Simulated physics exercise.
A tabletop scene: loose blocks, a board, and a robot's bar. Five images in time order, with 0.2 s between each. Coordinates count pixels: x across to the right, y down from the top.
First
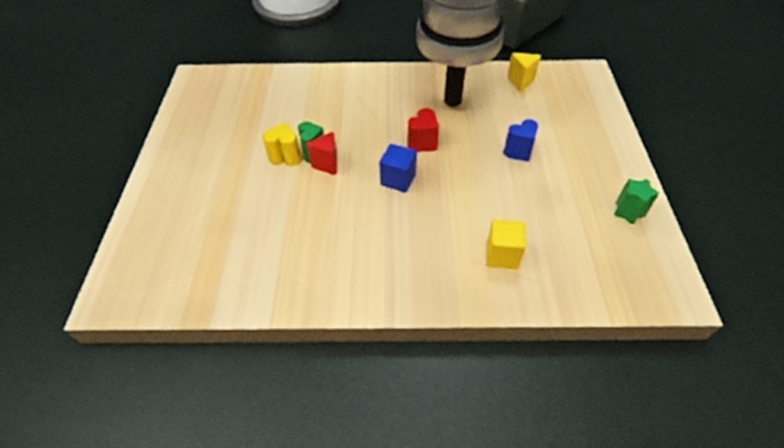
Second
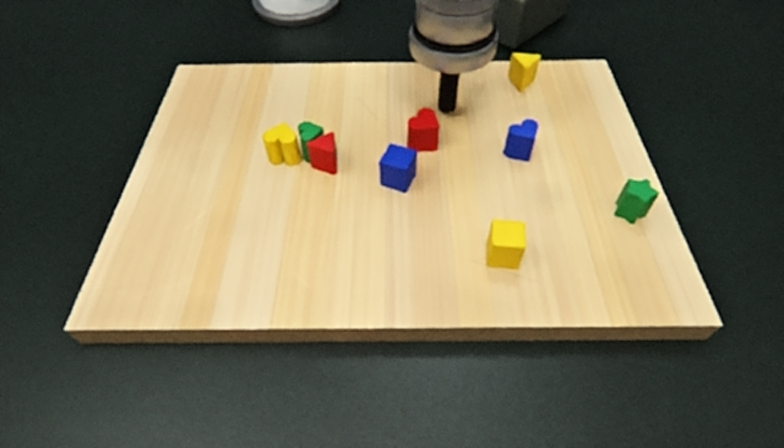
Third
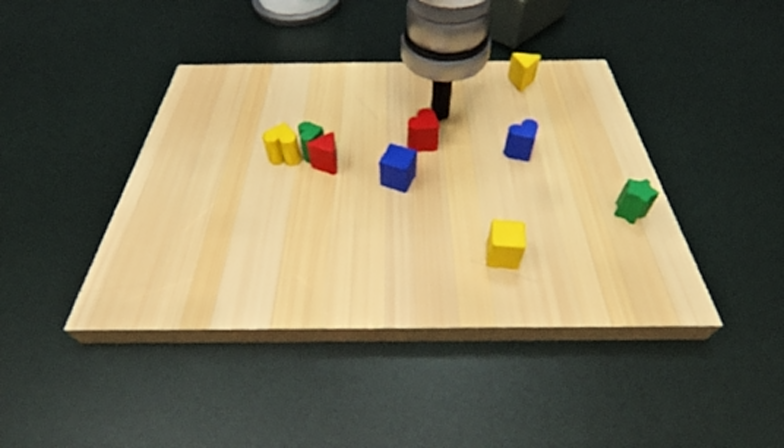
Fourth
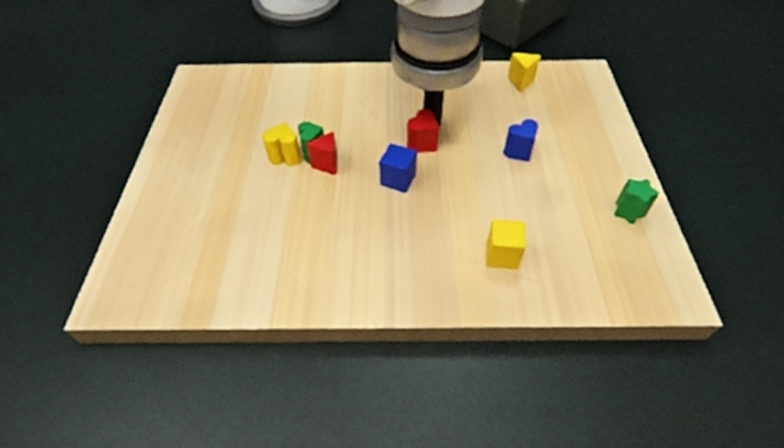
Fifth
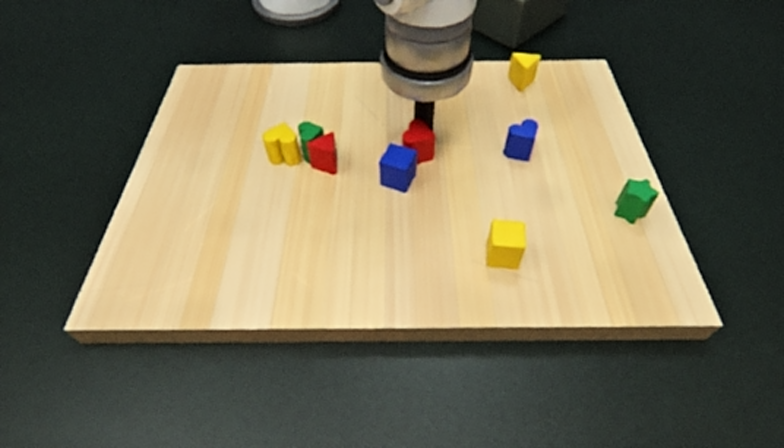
On a wooden board, a robot's dark bar moving down and slightly left, nudging a red heart-shaped block toward a blue cube.
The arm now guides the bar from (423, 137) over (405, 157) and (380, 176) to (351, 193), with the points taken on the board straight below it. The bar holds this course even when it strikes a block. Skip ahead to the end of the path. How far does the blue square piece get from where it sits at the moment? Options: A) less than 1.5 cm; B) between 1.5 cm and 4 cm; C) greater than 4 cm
The answer is B.
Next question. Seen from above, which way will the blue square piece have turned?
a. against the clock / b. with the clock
It's b.
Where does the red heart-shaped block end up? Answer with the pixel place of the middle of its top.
At roughly (412, 157).
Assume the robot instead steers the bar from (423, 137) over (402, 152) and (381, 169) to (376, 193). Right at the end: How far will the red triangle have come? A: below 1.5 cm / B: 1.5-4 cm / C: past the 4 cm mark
A - below 1.5 cm.
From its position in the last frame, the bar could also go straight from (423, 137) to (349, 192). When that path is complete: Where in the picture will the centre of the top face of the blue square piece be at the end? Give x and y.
My best guess is (395, 171).
The first path, step by step. One third of the way, bar (405, 153); blue square piece (393, 169), turned 35° clockwise; red heart-shaped block (414, 152), turned 50° anticlockwise.
Two thirds of the way, bar (379, 171); blue square piece (391, 178), turned 45° clockwise; red heart-shaped block (412, 157), turned 85° anticlockwise.
At the end, bar (351, 188); red triangle not moved; blue square piece (391, 178), turned 45° clockwise; red heart-shaped block (412, 157), turned 85° anticlockwise.
